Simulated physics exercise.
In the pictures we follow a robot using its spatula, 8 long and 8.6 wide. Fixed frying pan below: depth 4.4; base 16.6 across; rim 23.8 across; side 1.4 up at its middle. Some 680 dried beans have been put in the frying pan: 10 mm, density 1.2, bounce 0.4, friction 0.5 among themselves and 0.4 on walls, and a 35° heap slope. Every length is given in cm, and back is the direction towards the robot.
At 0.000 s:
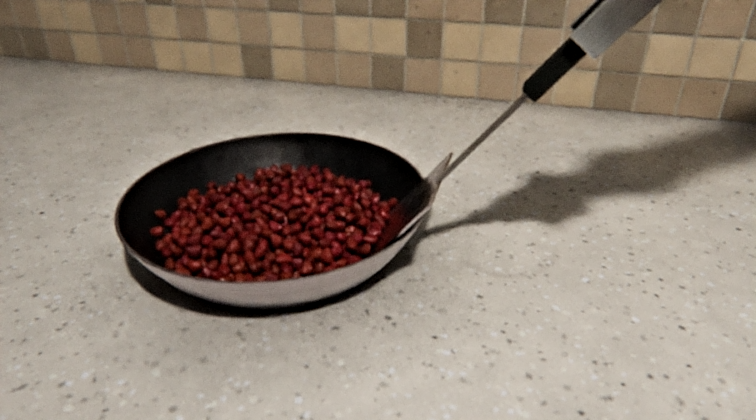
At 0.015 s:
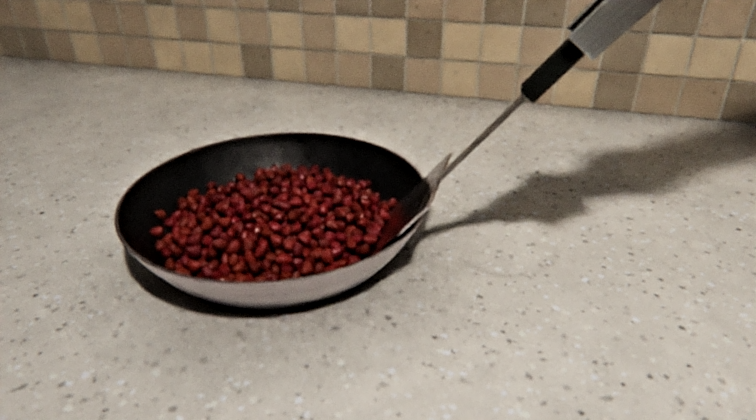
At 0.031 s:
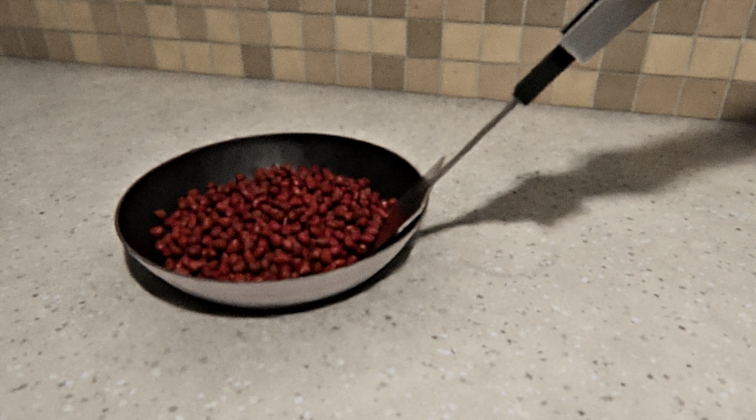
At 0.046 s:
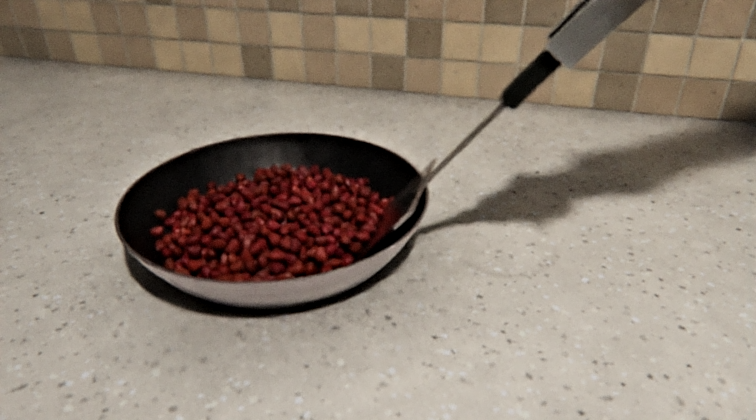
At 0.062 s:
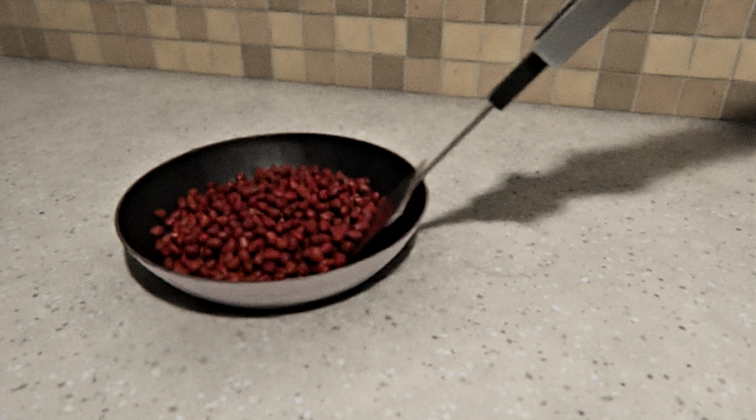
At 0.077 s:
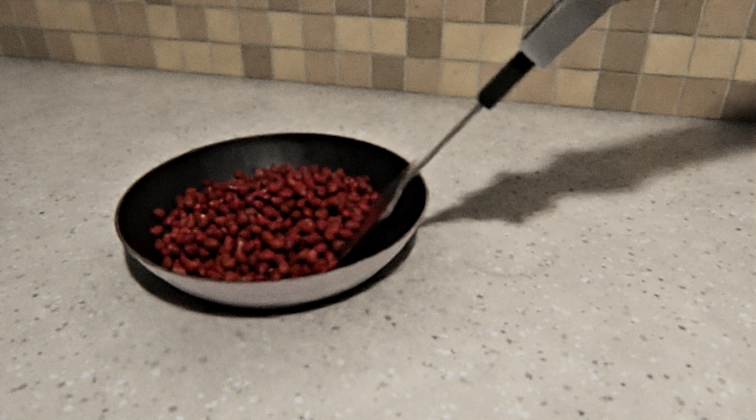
The clip opens on a dark frying pan of red beans on a speckled counter, with a robot's spatula resting against the beans at the pan's right side. The spatula then slides a short way left, pressing into the beans and nudging the nearest ones leftward, while the pan stays still.
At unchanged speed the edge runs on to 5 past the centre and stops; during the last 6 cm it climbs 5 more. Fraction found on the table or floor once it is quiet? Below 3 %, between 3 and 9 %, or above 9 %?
Below 3 %.
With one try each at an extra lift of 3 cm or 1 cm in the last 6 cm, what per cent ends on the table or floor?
0 and 5 %.
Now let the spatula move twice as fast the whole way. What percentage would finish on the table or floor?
About 15 %.
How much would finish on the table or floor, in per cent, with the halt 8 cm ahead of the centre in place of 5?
About 15 %.
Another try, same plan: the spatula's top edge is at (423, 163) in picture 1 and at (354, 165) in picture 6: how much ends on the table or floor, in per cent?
About 15 per cent.
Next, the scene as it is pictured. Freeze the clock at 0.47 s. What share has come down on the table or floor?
That would be near 0 per cent, give or take.
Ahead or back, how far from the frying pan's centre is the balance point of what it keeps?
Roughly 4.0 cm ahead of the centre.
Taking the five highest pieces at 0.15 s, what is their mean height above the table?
I'd say close to 4 cm on average.
After 0.15 s, sloping 52°, highest piece 4 above the table; 676 in the frying pan.
After 0.23 s, sloping 52°, highest piece 6 above the table; 676 in the frying pan.
After 0.47 s, sloping 52°, highest piece 6 above the table; 672 in the frying pan, 2 on the table or floor, 2 on the blade or in flight.
After 1.52 s, sloping 52°, highest piece 6 above the table; 672 in the frying pan, 4 on the table or floor.
In the end, 672 in the frying pan, 4 on the table or floor. That is 1 % on the table or floor.
